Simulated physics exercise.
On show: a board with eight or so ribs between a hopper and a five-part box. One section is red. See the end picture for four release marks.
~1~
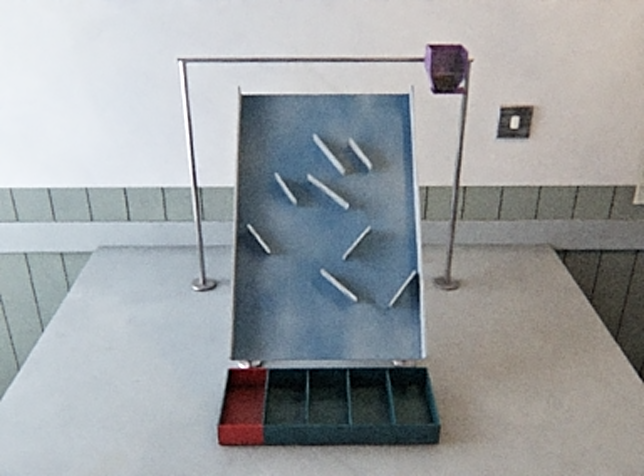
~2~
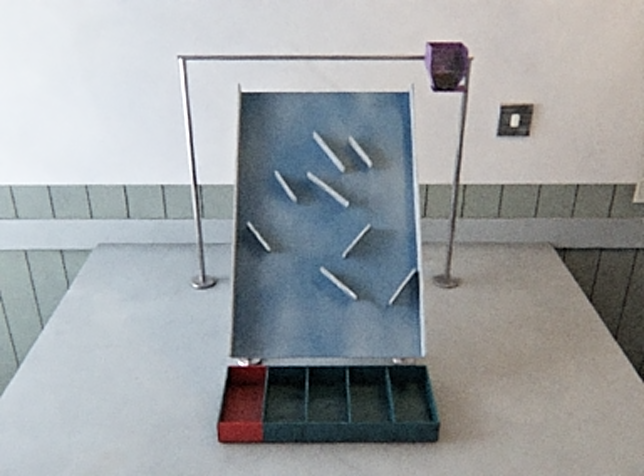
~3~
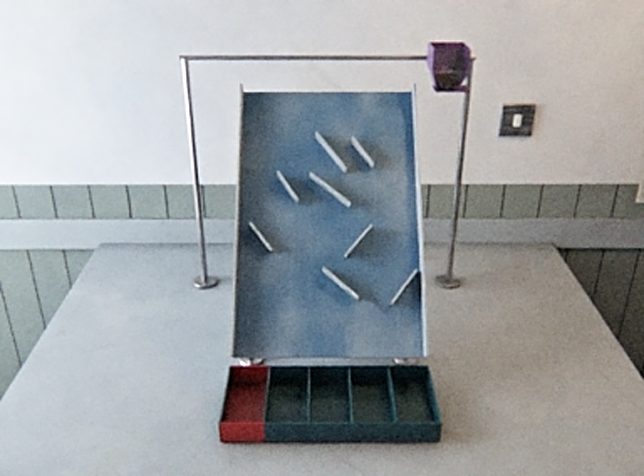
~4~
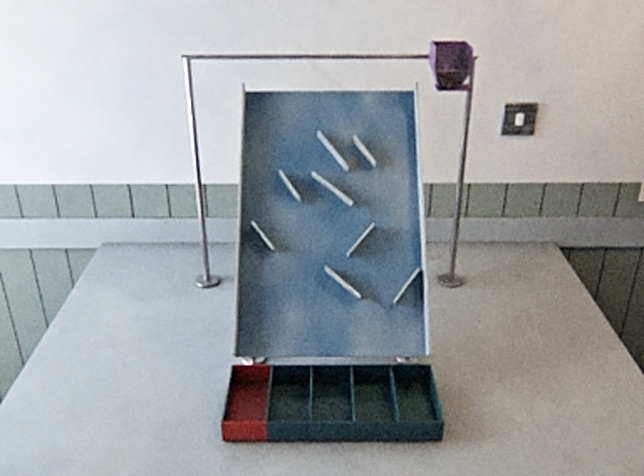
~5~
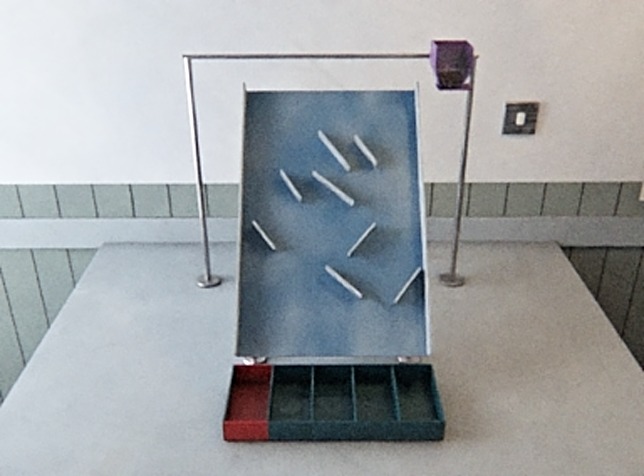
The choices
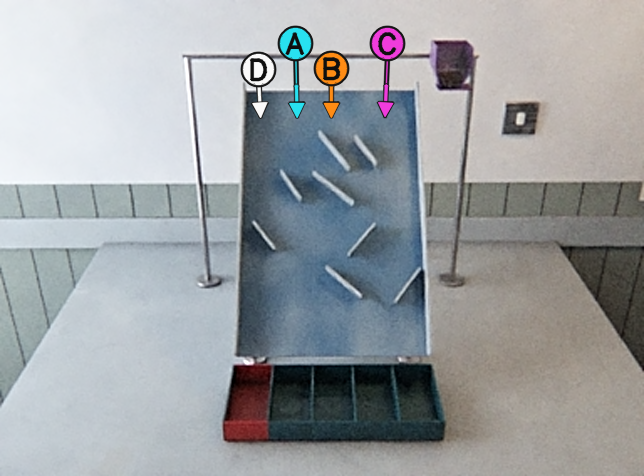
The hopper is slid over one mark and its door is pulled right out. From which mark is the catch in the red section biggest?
D beats the others.
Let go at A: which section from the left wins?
The fifth from the left.
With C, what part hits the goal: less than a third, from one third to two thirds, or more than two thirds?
It is less than a third.
On the marked copy, mark A meets the board at (297, 112); mark B meets the board at (331, 111); mark C meets the board at (385, 111); mark D meets the board at (260, 112).
With A, a small part in the red section, most in other sections, a small part outside the box.
With B, a stray few in the red section, nearly all in other sections, a stray few outside the box.
With C, none in the red section, most in other sections, a small part held on the board, a small part outside the box.
With D, about a third in the red section, about half in other sections, about a quarter outside the box.
